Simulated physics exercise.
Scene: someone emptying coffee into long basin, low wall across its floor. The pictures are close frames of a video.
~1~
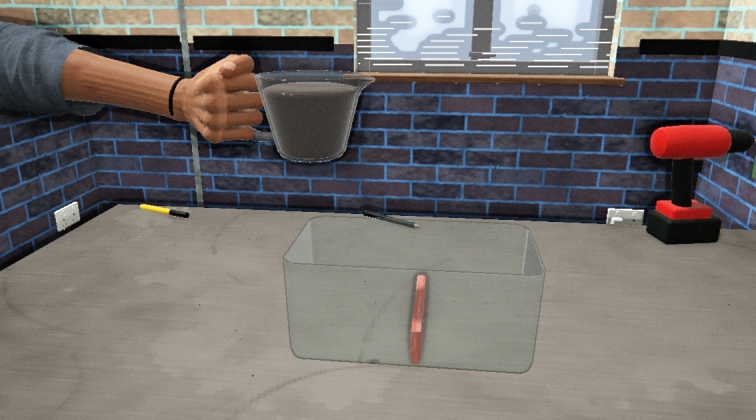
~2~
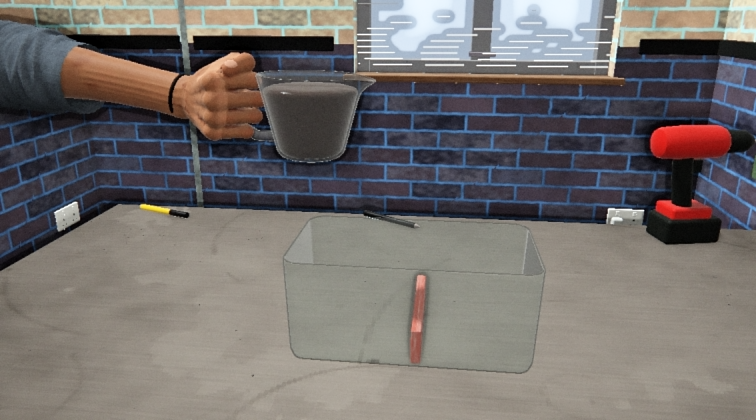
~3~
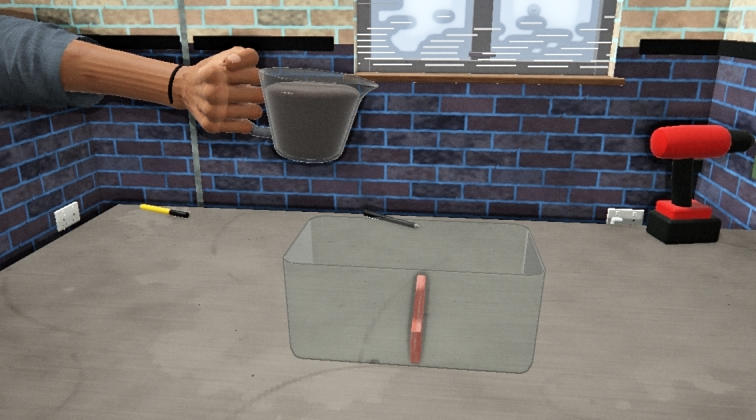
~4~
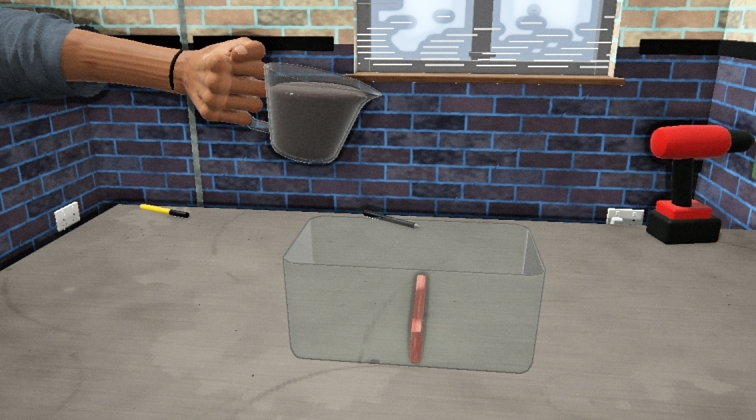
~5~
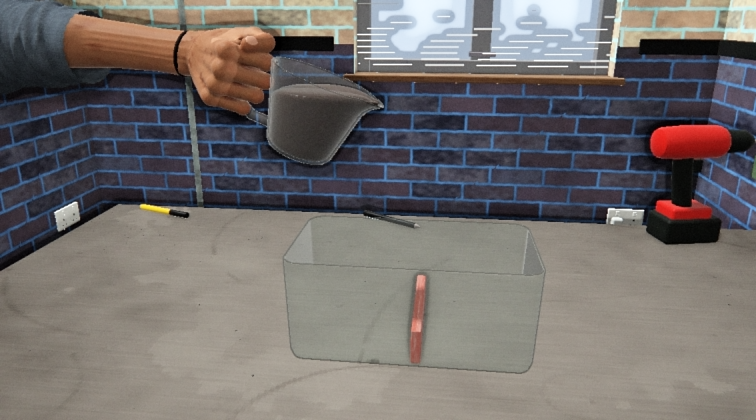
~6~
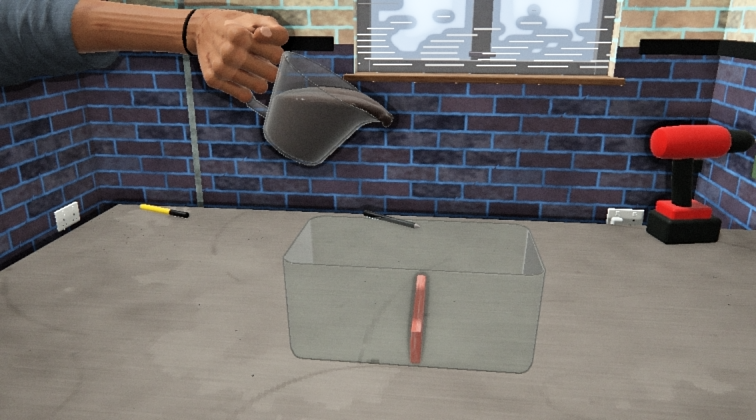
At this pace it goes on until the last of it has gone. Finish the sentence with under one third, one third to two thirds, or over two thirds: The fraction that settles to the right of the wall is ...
The fraction that settles to the right of the wall is one third to two thirds.
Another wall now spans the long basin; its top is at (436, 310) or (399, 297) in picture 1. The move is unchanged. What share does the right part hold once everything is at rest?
About 25 per cent on the first try, and 70 per cent on the second.
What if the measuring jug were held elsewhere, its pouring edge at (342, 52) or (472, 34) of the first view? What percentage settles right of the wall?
Start one gives some 10 %, start two some 75 %.
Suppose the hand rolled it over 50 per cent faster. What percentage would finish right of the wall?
About 30 in a hundred.
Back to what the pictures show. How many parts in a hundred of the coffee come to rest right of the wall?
That works out near 40 in every hundred.
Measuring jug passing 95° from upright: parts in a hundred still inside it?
Still holding around 30 %, give or take.
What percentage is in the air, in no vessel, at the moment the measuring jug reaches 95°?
Airborne share: Approx. 30 %.
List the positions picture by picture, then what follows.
In the first picture, it leans 0°; its right rim is at (375, 78); the coffee meets the walls at (266, 87) and (359, 89); the long basin's rim runs from (297, 238) to (536, 249); the wall's top is at (419, 302).
In the second picture, it leans 1°; its right rim is at (376, 80); the coffee meets the walls at (266, 86) and (360, 90).
In the third picture, it leans 6°; its right rim is at (379, 85); the coffee meets the walls at (269, 85) and (361, 91).
In the fourth picture, it leans 13°; its right rim is at (382, 94); the coffee meets the walls at (272, 87) and (367, 93).
In the fifth picture, it leans 22°; its right rim is at (384, 106); the coffee meets the walls at (275, 90) and (379, 98).
In the sixth picture, it leans 33°; its right rim is at (385, 120); the coffee meets the walls at (277, 95) and (381, 111); 4 per cent is over the edge.
A moment on, the measuring jug is tipped on its side and 30 per cent is still to pour, 10 is left of the wall and 29 right of it.
Next, the measuring jug is tipped right over and 1 per cent is still to pour, 56 is left of the wall and 39 right of it.
Then the measuring jug is tipped right over and 0 per cent is still to pour, 58 is left of the wall and 40 right of it.
Later the measuring jug is tipped right over and 0 per cent is still to pour, 58 is left of the wall and 40 right of it.
At rest 58 per cent lies left of the wall, 40 right of it and 2 outside.
